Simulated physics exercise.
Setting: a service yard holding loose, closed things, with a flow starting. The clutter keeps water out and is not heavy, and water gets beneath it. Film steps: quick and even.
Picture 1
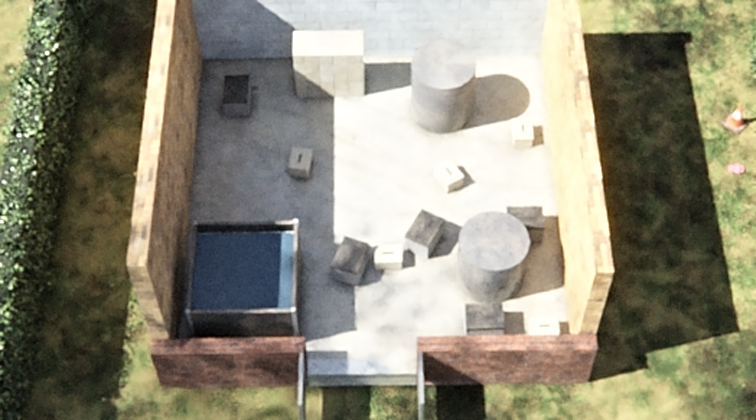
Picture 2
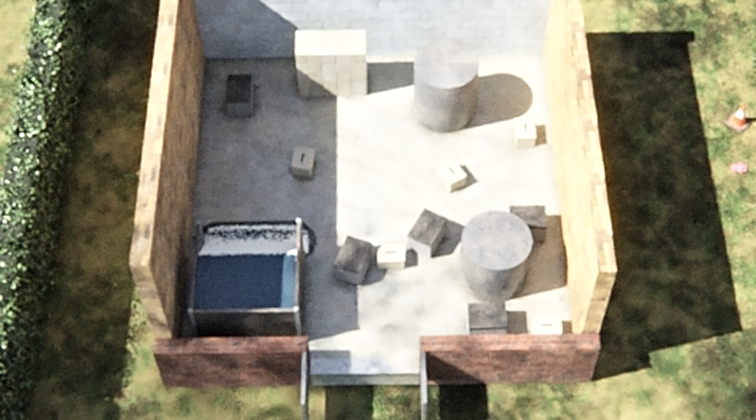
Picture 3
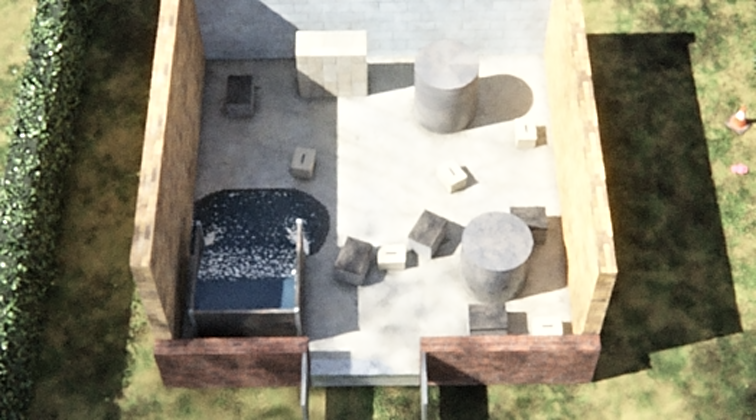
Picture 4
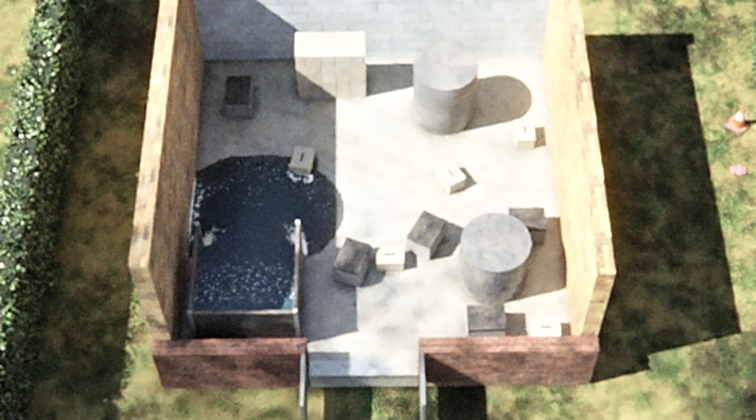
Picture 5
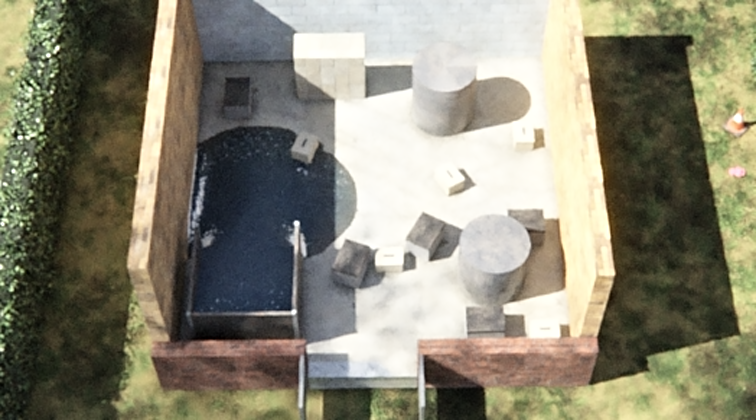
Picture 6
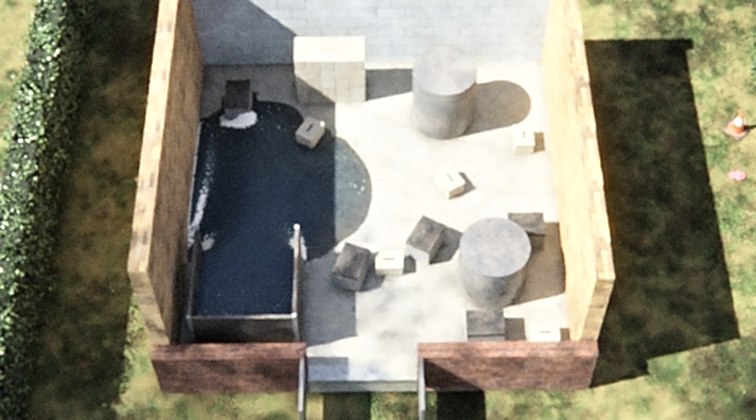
In a walled yard, dark water spreads from a tank and nudges one small box.
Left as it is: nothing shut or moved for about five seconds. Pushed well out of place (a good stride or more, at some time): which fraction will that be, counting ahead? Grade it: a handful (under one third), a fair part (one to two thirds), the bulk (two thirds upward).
A fair part.
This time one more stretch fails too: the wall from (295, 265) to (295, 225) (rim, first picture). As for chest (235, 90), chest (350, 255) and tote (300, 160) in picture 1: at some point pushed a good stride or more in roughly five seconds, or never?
Well, in order they come out as below the mark, over the mark and below the mark.
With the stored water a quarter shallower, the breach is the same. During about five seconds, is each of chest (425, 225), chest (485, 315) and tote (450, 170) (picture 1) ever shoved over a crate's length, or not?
Going through them in turn, I'd say never got there, then never got there, then got there.
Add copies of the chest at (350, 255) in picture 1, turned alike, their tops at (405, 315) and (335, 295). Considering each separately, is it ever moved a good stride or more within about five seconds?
First remains in place, second remains in place.
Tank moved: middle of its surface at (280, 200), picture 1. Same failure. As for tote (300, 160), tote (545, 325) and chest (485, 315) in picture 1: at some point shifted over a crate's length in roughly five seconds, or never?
Far enough, Not far, Not far.
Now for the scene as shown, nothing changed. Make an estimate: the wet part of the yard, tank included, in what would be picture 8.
I'd say around 40 in a hundred.
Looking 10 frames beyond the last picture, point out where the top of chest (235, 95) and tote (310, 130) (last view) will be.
The tops should be near (249, 68) and near (389, 97).
A moment on, 1 of 10 are well off their spots; 1 afloat.
Next, 1 of 10 are well off their spots; 2 afloat.
Later, 2 of 10 are well off their spots; 3 afloat.
In the end, 5 of 10 are well off their spots, and 5 have been at some point; 3 afloat.
